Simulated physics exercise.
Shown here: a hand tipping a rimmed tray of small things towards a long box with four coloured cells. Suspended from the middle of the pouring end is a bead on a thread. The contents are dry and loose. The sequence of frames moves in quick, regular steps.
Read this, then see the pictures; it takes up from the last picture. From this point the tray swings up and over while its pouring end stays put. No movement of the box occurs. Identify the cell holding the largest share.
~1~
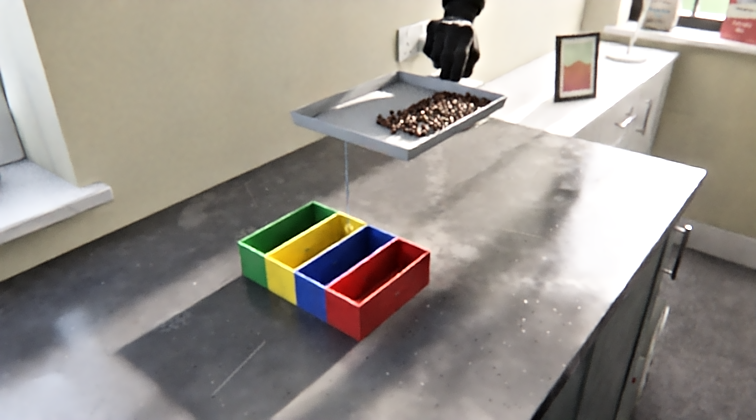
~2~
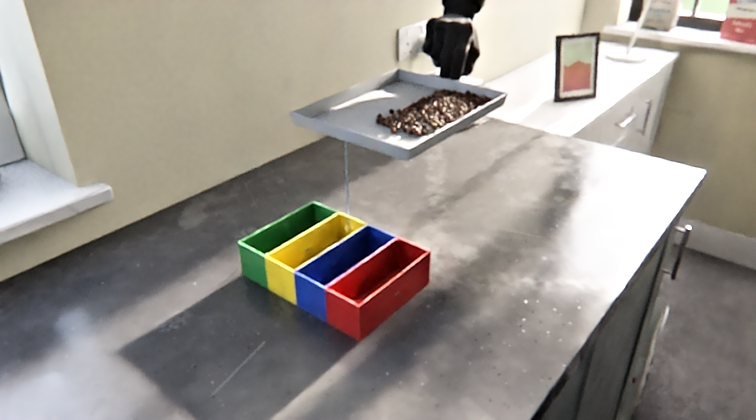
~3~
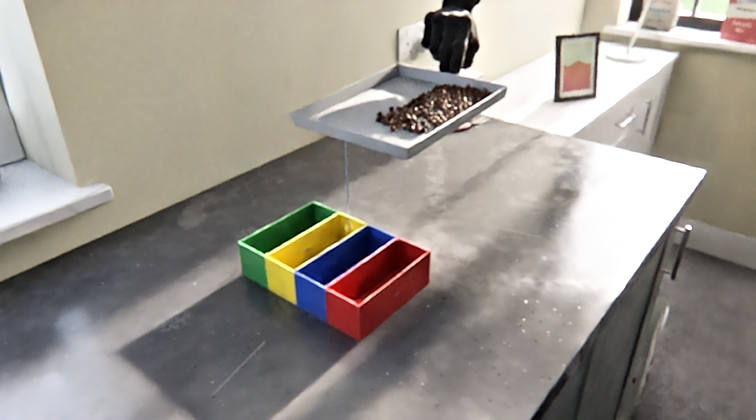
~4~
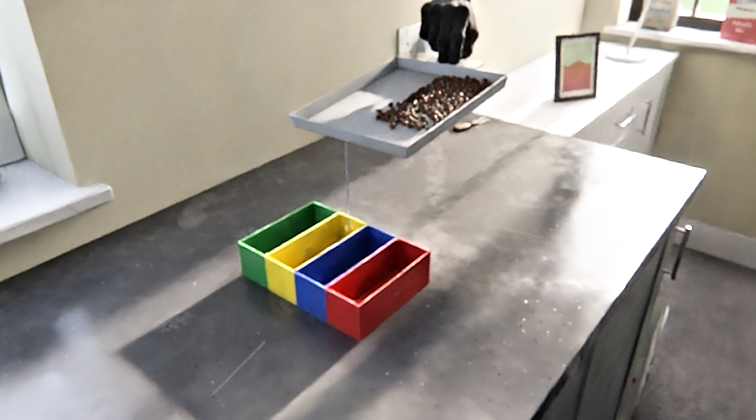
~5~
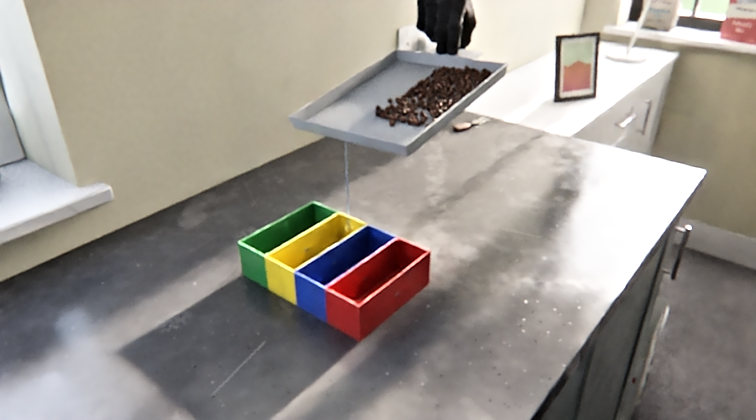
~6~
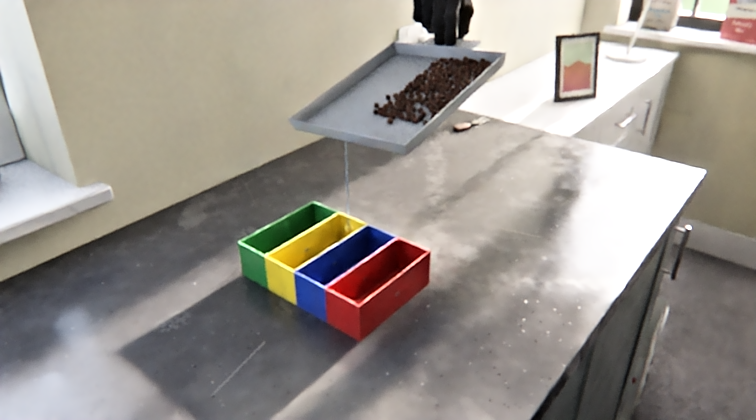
Largest share: Green.
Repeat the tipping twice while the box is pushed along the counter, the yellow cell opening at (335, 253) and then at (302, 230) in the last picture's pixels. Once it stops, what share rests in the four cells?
Some 50 and then some 100 per cent.
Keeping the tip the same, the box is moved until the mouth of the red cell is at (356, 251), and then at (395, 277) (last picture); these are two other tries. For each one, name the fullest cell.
Try one: The yellow one; try two: Green.
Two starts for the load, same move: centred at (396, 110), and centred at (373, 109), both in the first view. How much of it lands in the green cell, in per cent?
Estimate: 60 % first, 60 % second.
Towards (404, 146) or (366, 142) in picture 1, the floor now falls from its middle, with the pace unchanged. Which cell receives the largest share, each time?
Try 1 - the red cell; try 2 - the red cell.
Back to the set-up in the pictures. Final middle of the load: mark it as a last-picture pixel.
Around (292, 258).
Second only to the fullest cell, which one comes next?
The runner-up is the yellow one.
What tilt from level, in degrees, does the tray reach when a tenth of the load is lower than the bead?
It is at around 65 degrees by then.
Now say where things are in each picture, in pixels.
Corners of the pouring end near (294, 111) and (408, 147), level; middle of the load near (438, 112), allspice berries; bead on its thread near (349, 229); green cell near (254, 262); yellow cell near (281, 277); blue cell near (311, 293); red cell near (343, 311), in the first picture.
Corners of the pouring end near (294, 112) and (408, 147), level; middle of the load near (438, 111), in the second picture.
Corners of the pouring end near (293, 113) and (407, 146), tipped barely, lowest at the left corner; middle of the load near (438, 106), in the third picture.
Corners of the pouring end near (293, 114) and (406, 145), tipped a little, lowest at the left corner; middle of the load near (438, 100), in the fourth picture.
Corners of the pouring end near (292, 116) and (405, 144), tipped a little, lowest at the left corner; middle of the load near (437, 93), in the fifth picture.
Corners of the pouring end near (292, 118) and (404, 142), tipped a little, lowest at the left corner; middle of the load near (435, 87); green cell near (254, 262); yellow cell near (281, 277); blue cell near (311, 293); red cell near (343, 311), in the sixth picture.
Shortly afterwards, tray tipped steeply; the bulk on the tray; only a few in the green cell; only a few in the yellow cell; a little falling or outside the box.
Next, tray tipped right over; near two thirds on the tray; a little in the green cell; a little in the yellow cell; only a few in the blue cell; a little falling or outside the box.
Some moments later, tray tipped past a quarter turn; near two thirds in the green cell; near a quarter in the yellow cell; only a few in the blue cell; a little falling or outside the box.
In the end, tray tipped past a quarter turn; near two thirds in the green cell; near a quarter in the yellow cell; only a few in the blue cell; none at all in the red cell; a little outside the box.
